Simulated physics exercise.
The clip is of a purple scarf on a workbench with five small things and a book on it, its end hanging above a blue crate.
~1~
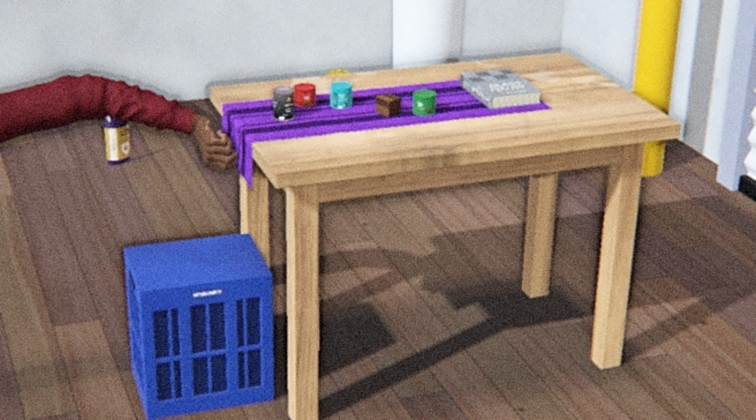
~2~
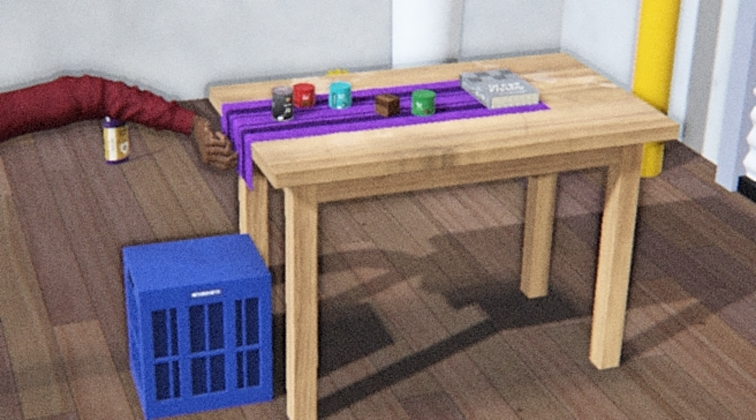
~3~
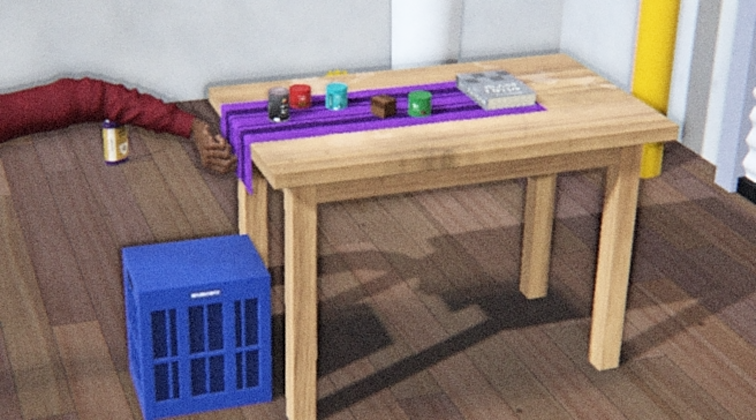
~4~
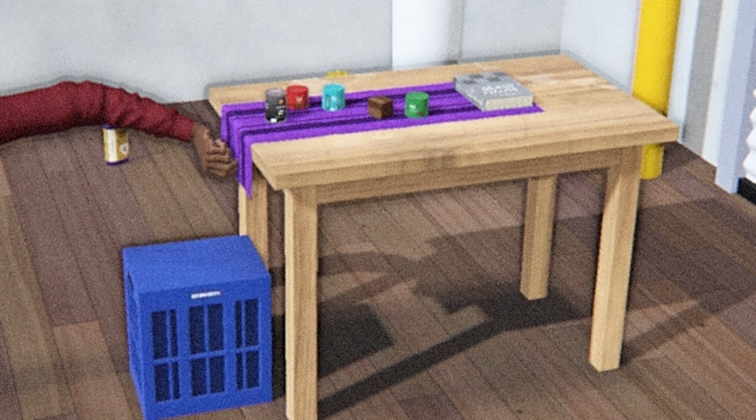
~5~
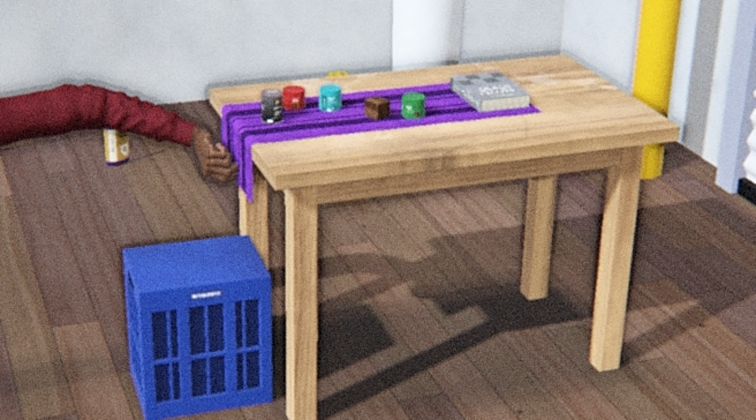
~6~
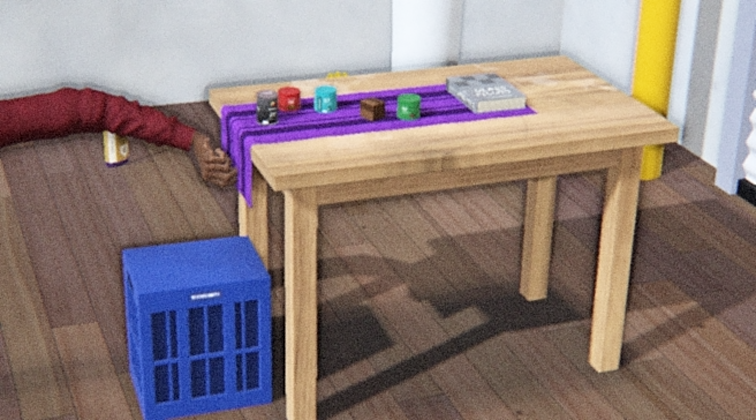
A hand at the left end of a wooden table drew a purple scarf slowly down over the edge, and the small pots, brown cube and book on it shifted slightly left with the cloth.
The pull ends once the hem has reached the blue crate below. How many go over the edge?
Over the edge go two.
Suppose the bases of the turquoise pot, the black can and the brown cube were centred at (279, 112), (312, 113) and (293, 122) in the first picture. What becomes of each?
The turquoise pot falls; the black can is carried off; the brown cube goes over.
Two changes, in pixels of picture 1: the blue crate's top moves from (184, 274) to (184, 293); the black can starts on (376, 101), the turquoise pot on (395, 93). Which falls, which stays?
The black can stays on, the turquoise pot stays on.
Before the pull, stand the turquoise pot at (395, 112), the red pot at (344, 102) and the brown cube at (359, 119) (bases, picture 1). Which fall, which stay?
The turquoise pot remains up; the red pot keeps its place on top; the brown cube remains up.
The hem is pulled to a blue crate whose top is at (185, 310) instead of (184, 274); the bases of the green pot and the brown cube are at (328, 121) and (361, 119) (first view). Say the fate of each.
The green pot falls; the brown cube drops off.
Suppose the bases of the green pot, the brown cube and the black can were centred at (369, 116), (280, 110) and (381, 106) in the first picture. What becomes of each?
The green pot does not fall, the brown cube falls, the black can does not fall.
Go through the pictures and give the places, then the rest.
Hem (253, 191); black can (283, 90); red pot (305, 86); turquoise pot (341, 85); brown cube (388, 97); green pot (425, 93); top of the crate (183, 274), in the first frame.
Hem (253, 191); black can (282, 90), in the second frame.
Hem (252, 195); red pot (300, 87), in the third frame.
Hem (251, 199); turquoise pot (334, 87); top of the crate (182, 275), in the fourth frame.
Hem (252, 203); brown cube (377, 100), in the fifth frame.
Hem (251, 208); black can (267, 94); red pot (289, 90); turquoise pot (326, 89); brown cube (373, 101); green pot (409, 98), in the sixth frame.
Early on, hem near (236, 213); all still up.
Midway, hem on the crate; black can and red pot gone.
Finally, hem on the crate; black can and red pot gone. The workbench loses two.
